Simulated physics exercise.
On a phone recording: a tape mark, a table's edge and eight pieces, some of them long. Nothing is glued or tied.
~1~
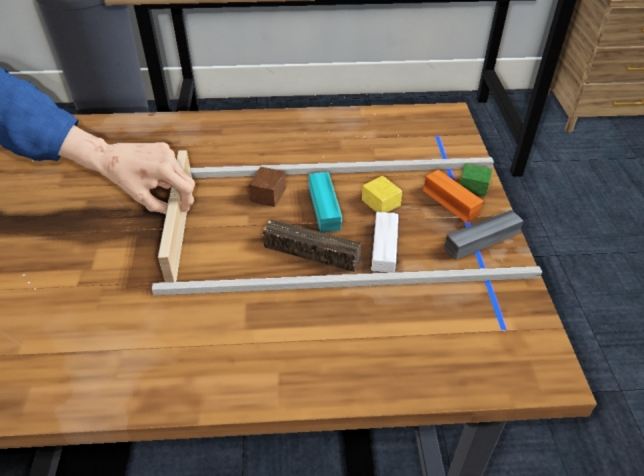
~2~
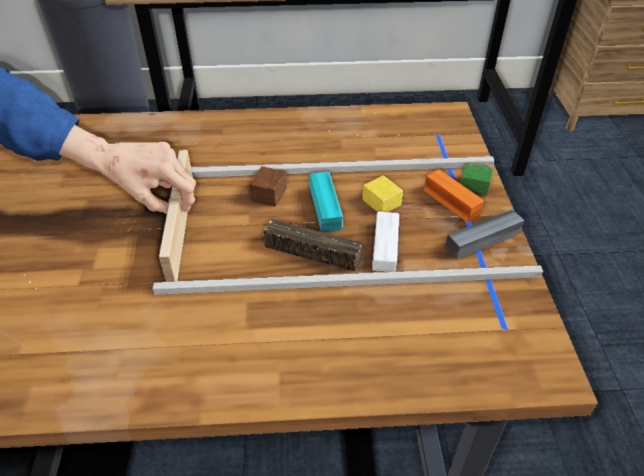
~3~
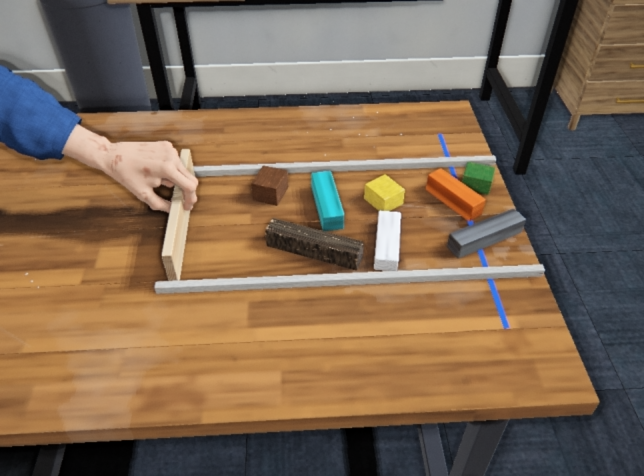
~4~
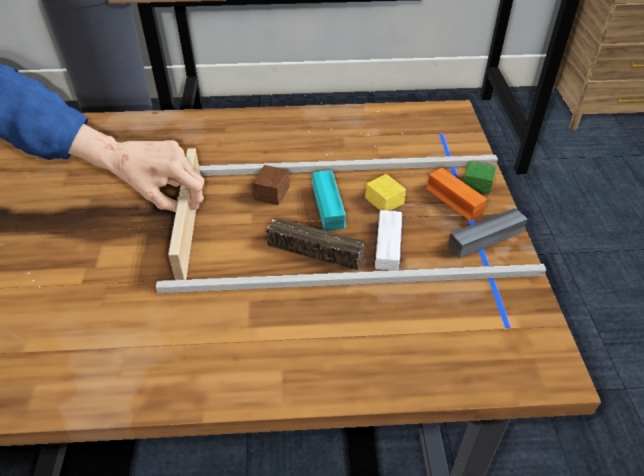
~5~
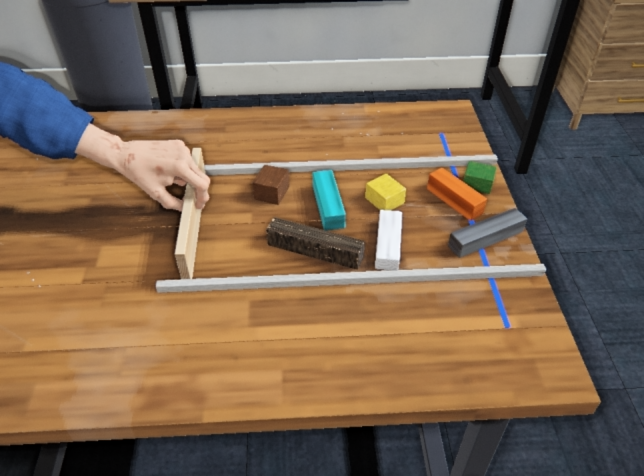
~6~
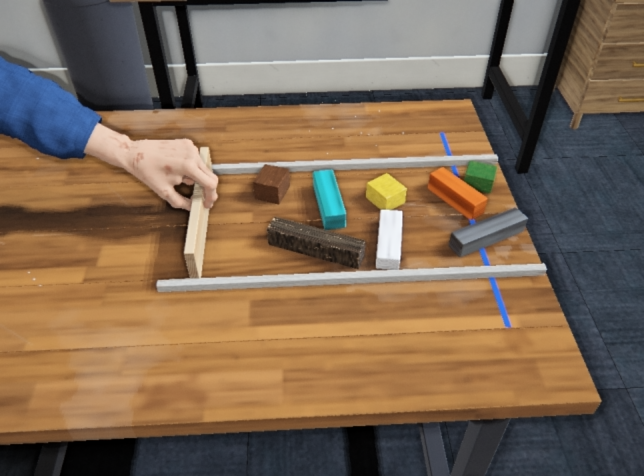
The clip opens on a wooden table where a hand in a blue sleeve holds an upright board between two rails, left of several scattered coloured blocks and a blue tape line. The hand slides the board slowly a short way right, while the blocks stay in place, still untouched.
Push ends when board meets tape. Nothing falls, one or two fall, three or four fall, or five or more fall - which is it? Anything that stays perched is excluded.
Three or four fall.
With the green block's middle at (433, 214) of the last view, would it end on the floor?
As for the green block, it topples off.
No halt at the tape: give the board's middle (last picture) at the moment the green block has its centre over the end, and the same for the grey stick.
At (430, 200) for the green block; at (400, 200) for the grey stick.
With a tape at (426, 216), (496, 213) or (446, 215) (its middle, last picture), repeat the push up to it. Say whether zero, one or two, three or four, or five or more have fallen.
In turn: 1 or 2; five or over; 1 or 2.
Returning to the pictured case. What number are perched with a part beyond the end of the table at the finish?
Expected count: 4.
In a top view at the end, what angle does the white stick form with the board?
I'd estimate about 50 degrees.
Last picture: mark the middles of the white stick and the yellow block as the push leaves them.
First at (529, 230); second at (520, 206).
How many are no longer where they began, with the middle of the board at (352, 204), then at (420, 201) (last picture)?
Tally at point one: 6; at point two: 8.
Soon after, none off yet; green block at rest near (480, 177); grey stick at rest near (488, 232); orange stick at rest near (457, 193).
After that, none off yet; green block at rest near (480, 177); grey stick displaced a little near (499, 226); orange stick at rest near (457, 193).
And then, one off so far; green block displaced about its own width near (505, 171); grey stick on its way down near (534, 263); orange stick displaced about its own width near (495, 189).
In the end, the number that fall off is three or four; gone, orange stick, grey stick and green block.
